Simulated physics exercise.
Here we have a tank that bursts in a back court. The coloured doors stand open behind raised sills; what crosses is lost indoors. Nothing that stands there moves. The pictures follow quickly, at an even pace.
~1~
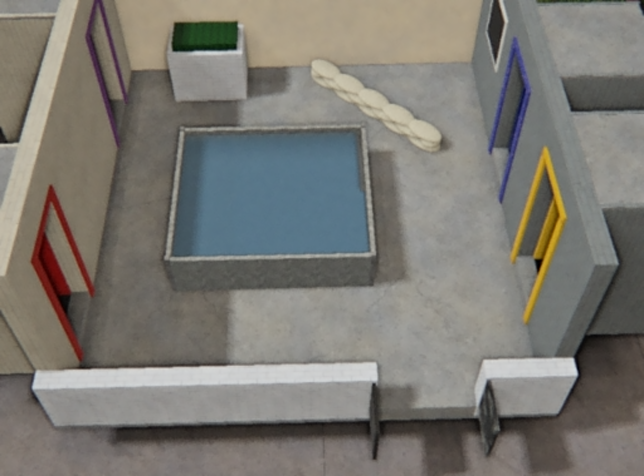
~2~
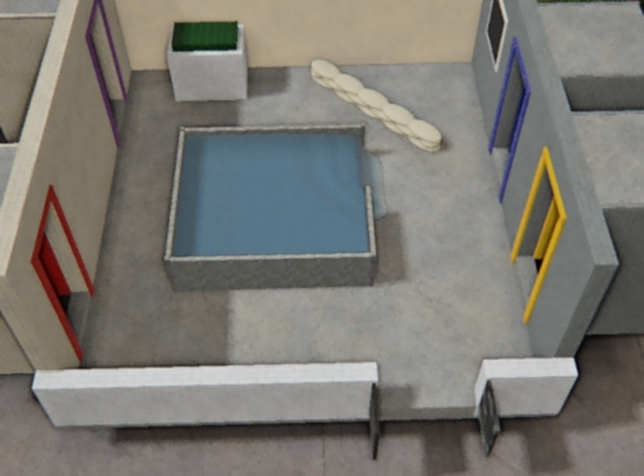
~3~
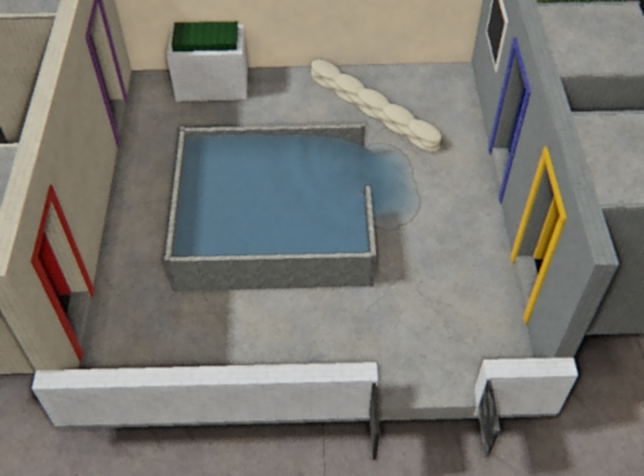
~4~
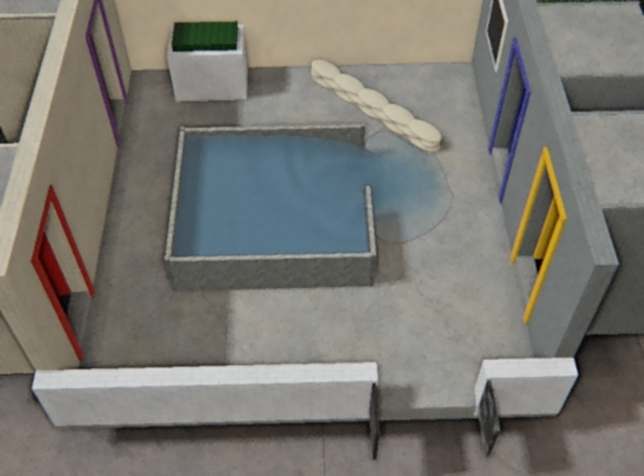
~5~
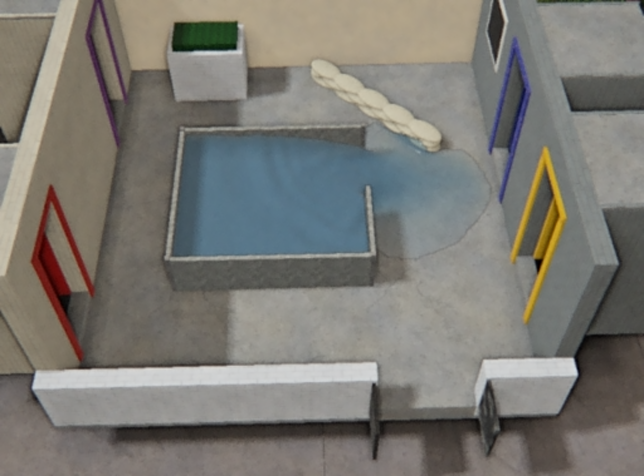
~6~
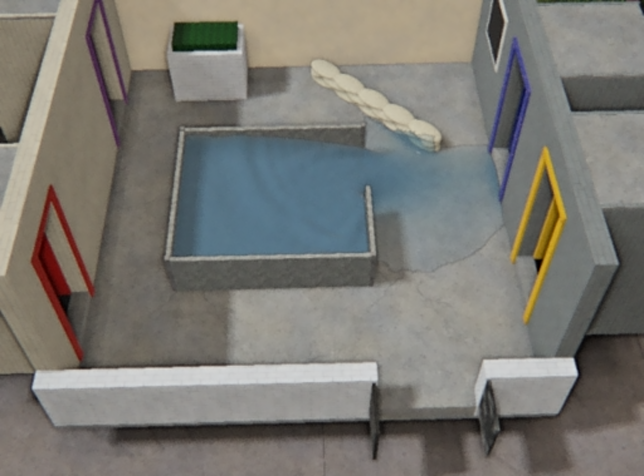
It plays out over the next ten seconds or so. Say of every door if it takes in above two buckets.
One by one: The yellow door holds within the limit; the purple door holds within the limit; the red door holds within the limit; the blue door floods.
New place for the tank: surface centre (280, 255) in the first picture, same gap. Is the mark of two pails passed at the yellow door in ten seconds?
My reading: The yellow door passes that mark.
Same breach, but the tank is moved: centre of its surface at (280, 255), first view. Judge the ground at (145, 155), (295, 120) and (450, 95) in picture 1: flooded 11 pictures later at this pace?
One after the other: No water, clear, covered.
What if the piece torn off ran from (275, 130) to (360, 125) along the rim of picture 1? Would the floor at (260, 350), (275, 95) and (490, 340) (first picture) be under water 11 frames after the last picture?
One after the other: Clear, awash, not flooded.
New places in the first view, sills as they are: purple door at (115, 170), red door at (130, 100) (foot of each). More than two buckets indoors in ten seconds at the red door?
One by one: The red door stays under.
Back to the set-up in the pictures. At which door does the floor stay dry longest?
It is the red-painted one.
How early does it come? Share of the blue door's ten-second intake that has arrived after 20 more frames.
Close to 75 %.
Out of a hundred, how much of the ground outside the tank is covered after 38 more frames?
Roughly 85 per cent.
A moment on, water covers 20 % of the floor; the yellow door wet at the sill, nothing in, the purple door not reached, the red door not reached, the blue door over two buckets in.
Next, water covers 35 % of the floor; the yellow door wet at the sill, nothing in, the purple door not reached, the red door not reached, the blue door far over two buckets in.
Then, water covers 60 % of the floor; the yellow door wet at the sill, nothing in, the purple door not reached, the red door not reached, the blue door far over two buckets in.
Later, water covers 85 % of the floor; the yellow door wet at the sill, nothing in, the purple door wet at the sill, nothing in, the red door not reached, the blue door far over two buckets in.
In the end, water covers 95 % of the floor; the yellow door wet at the sill, nothing in, the purple door wet at the sill, nothing in, the red door wet at the sill, nothing in, the blue door far over two buckets in.
